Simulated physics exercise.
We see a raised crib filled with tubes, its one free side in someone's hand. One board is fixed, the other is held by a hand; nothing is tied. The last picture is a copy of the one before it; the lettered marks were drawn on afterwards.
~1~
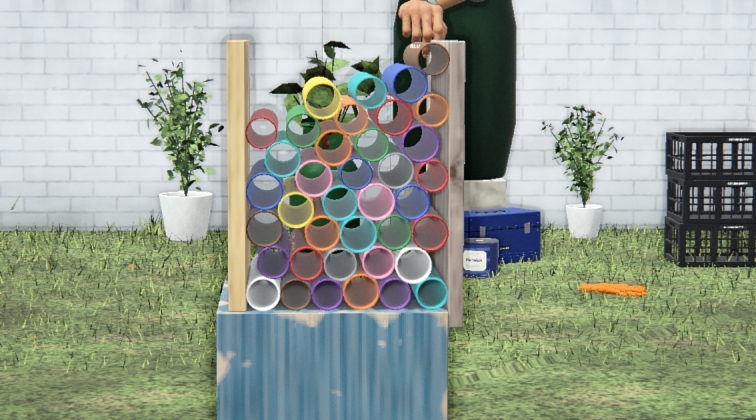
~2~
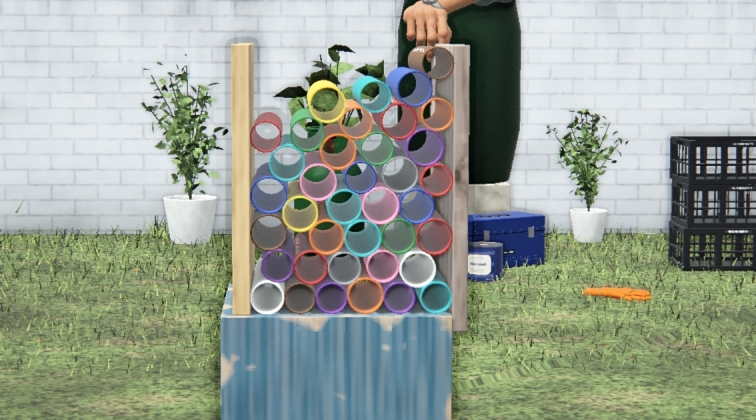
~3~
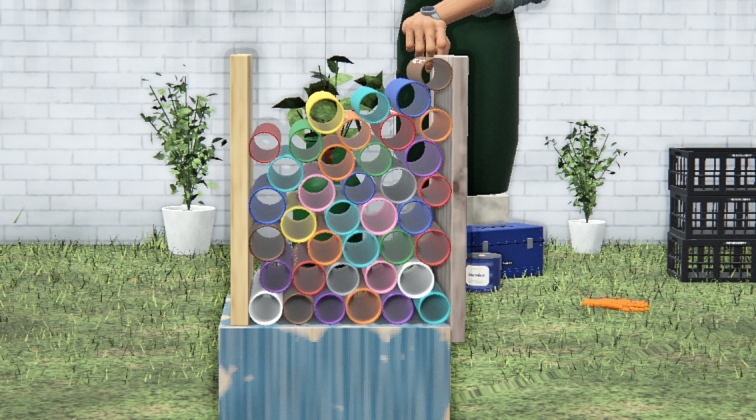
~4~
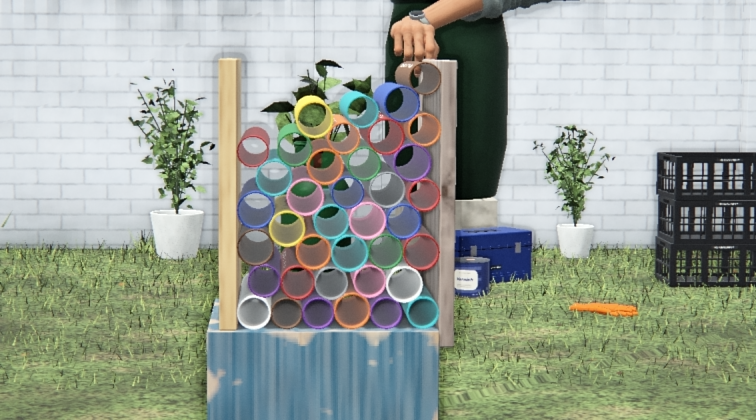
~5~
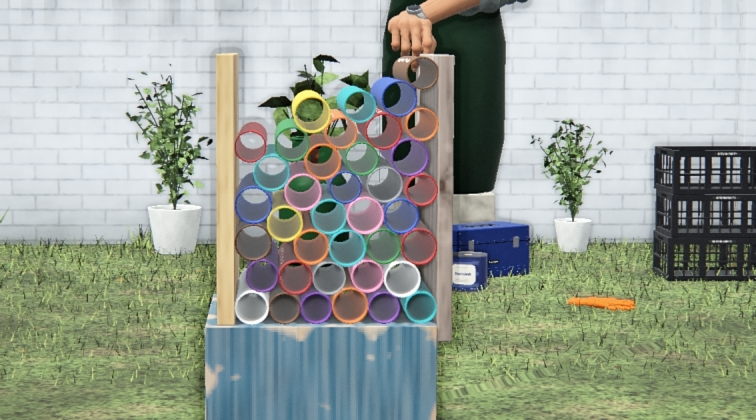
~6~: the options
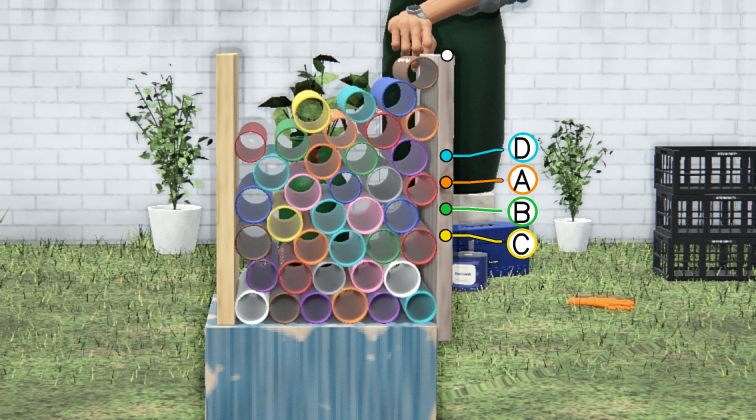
In the video, a hand rests at the top of the right side board of a raised crib stacked with colourful tubes on grass; the view shifts slightly, while the hand, boards and tubes show little or no other movement.
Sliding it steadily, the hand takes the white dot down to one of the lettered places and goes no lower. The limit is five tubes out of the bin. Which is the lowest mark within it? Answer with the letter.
The answer is mark B.
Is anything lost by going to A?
At A: Yes.
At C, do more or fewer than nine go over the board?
Fewer than nine.
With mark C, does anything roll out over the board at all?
Yes, at C.
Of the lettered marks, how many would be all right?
Three of them.
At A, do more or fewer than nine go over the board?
It loses fewer than nine.
On the marked copy, A at (446, 183); B at (446, 209); C at (446, 235); D at (446, 156); the white dot at (447, 55).
With B. Early on, top of the board (439, 121).
Further on, top of the board (438, 194).
At the end, top of the board (438, 208), three out over the board.
As for the rest, A three out over the board; C more than five out over the board; D three out over the board.
